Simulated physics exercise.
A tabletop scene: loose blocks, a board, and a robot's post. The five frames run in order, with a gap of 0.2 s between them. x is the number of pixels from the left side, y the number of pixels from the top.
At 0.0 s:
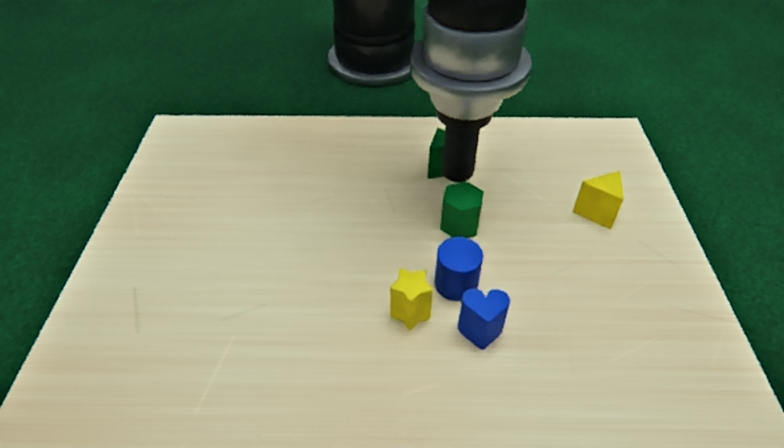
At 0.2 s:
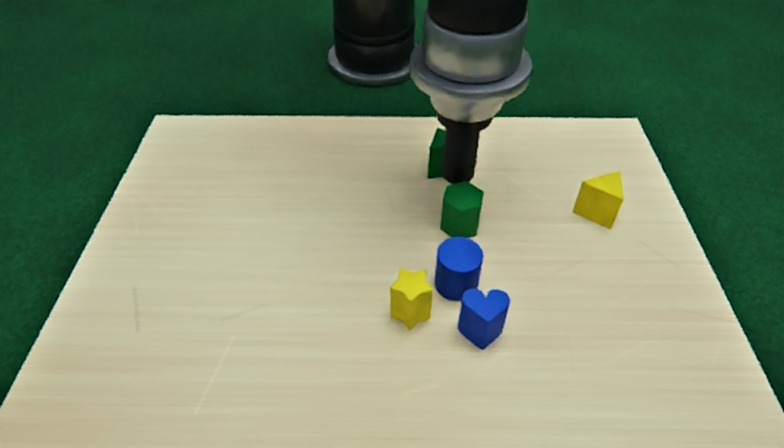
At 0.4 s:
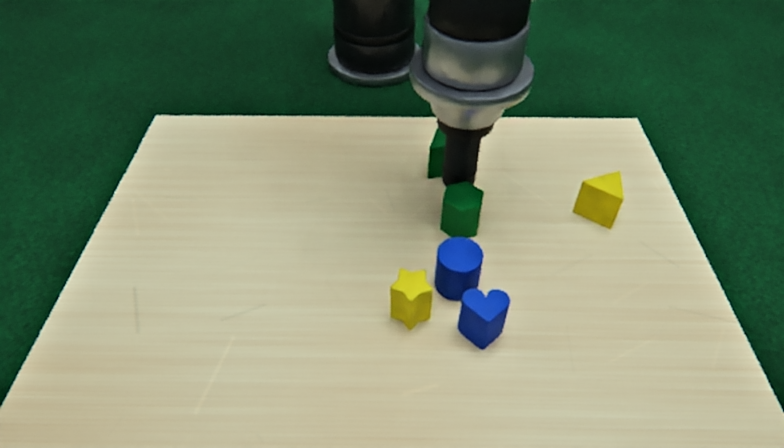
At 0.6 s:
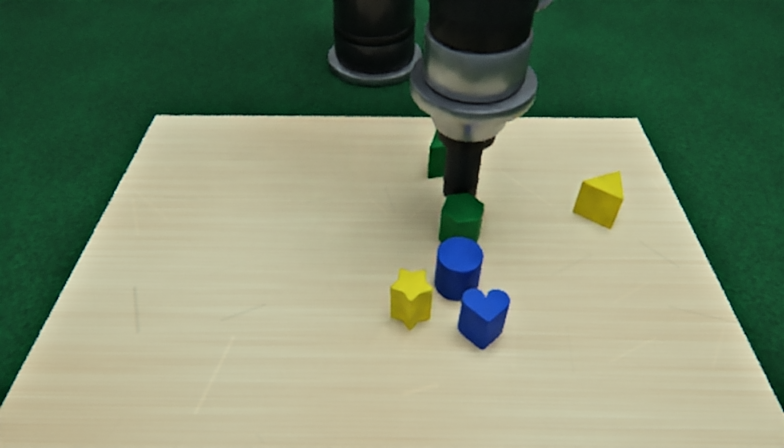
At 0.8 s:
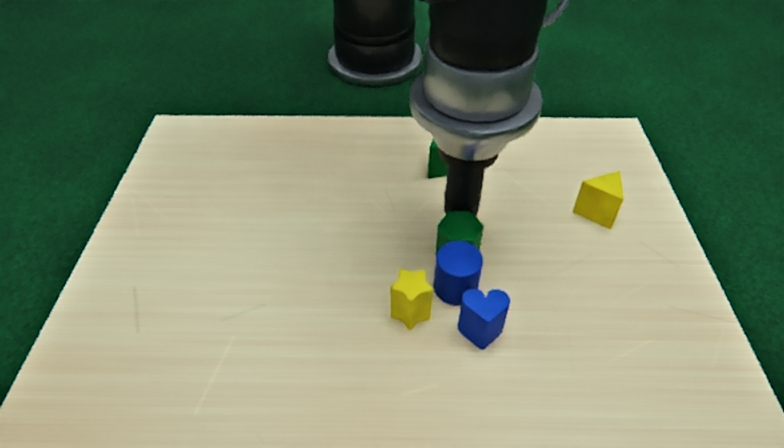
The robot's dark post stays nearly still above the pale tabletop, then moves toward the viewer and pushes the green hexagonal block up to the blue cylinder, while the blue heart, yellow star and yellow triangular block stay still.
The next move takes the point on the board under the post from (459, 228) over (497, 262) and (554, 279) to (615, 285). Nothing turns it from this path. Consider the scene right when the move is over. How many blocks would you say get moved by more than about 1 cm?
Blocks moved: Two.
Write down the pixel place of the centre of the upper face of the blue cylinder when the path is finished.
Just about (451, 281).
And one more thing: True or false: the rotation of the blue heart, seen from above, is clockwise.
That is false.
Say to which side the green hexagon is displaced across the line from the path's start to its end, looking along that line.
To the right.
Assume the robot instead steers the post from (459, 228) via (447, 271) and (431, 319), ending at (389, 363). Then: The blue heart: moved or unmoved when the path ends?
The block moves away from its spot.
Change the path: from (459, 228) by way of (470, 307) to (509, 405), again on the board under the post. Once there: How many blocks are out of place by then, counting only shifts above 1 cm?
Blocks moved: Three or more.
On the path given first. One third of the way, post (501, 245); blue cylinder (451, 281); green hexagon (468, 247), turned 50° clockwise; blue heart (487, 306), turned 20° anticlockwise.
Two thirds of the way, post (560, 261); blue cylinder (451, 281); green hexagon (468, 247), turned 50° clockwise; blue heart (487, 306), turned 20° anticlockwise.
At the end, post (623, 267); blue cylinder (451, 281); green hexagon (468, 247), turned 50° clockwise; blue heart (487, 306), turned 20° anticlockwise; yellow triangular block still.
